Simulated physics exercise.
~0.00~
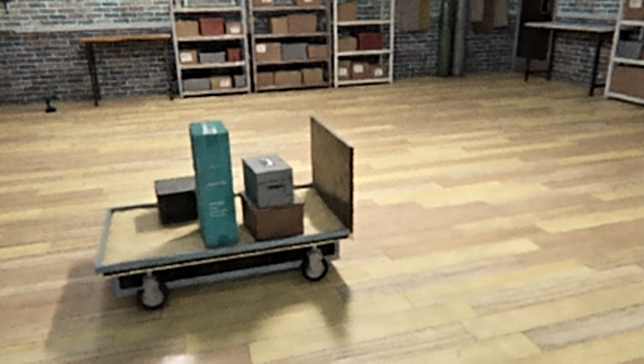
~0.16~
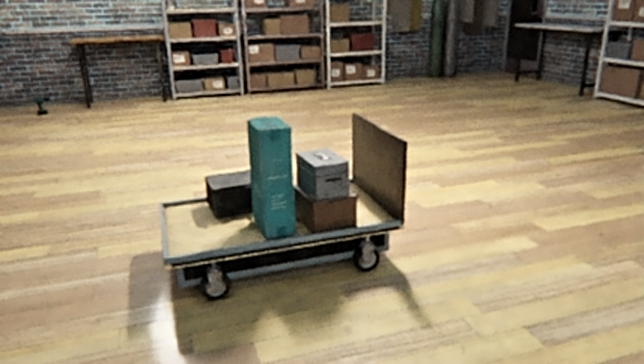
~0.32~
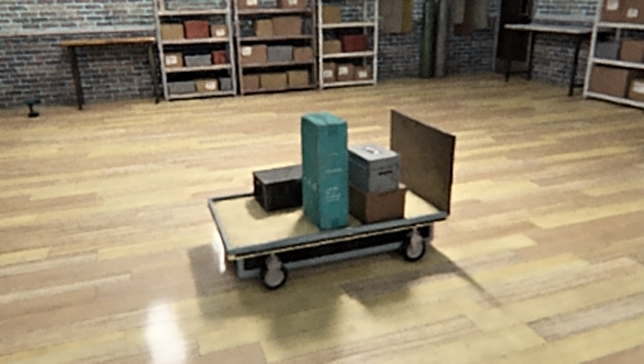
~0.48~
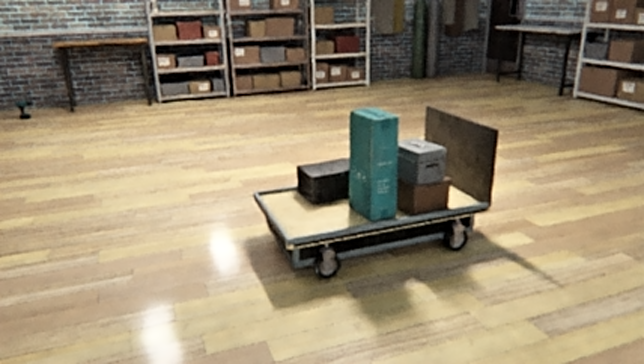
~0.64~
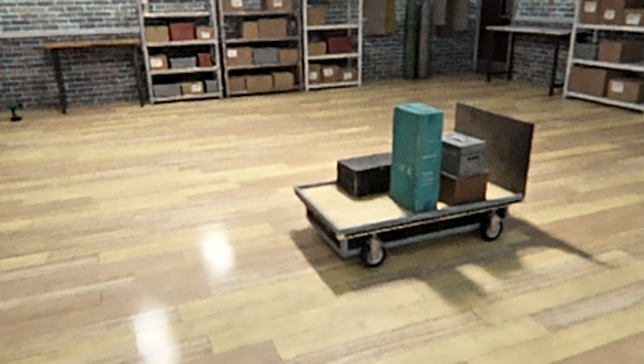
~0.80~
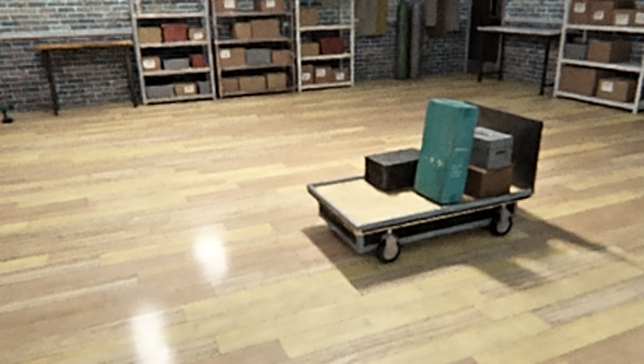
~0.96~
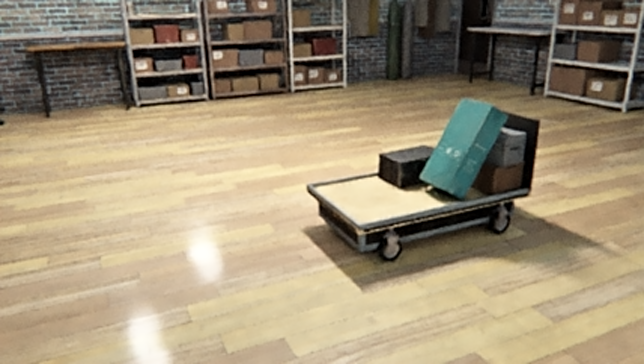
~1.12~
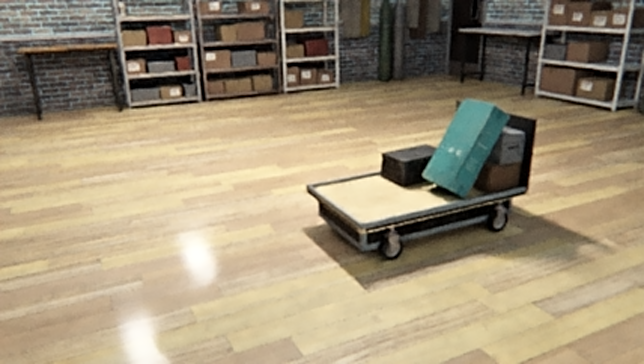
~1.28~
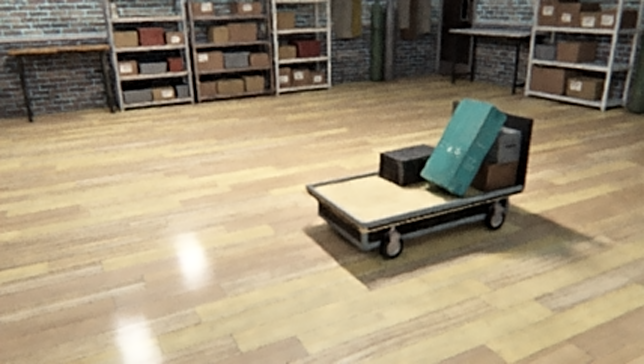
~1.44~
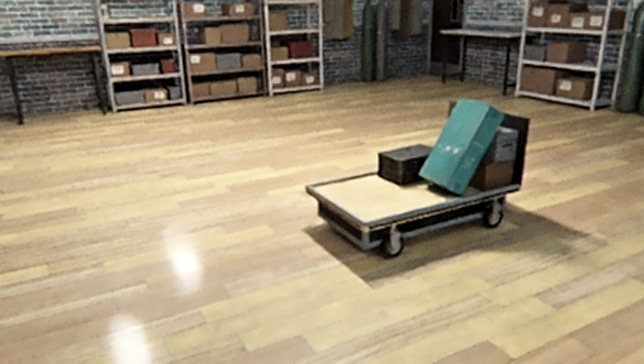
A loaded cart rolls right and stops, and the tall turquoise box tips against the grey toolbox.
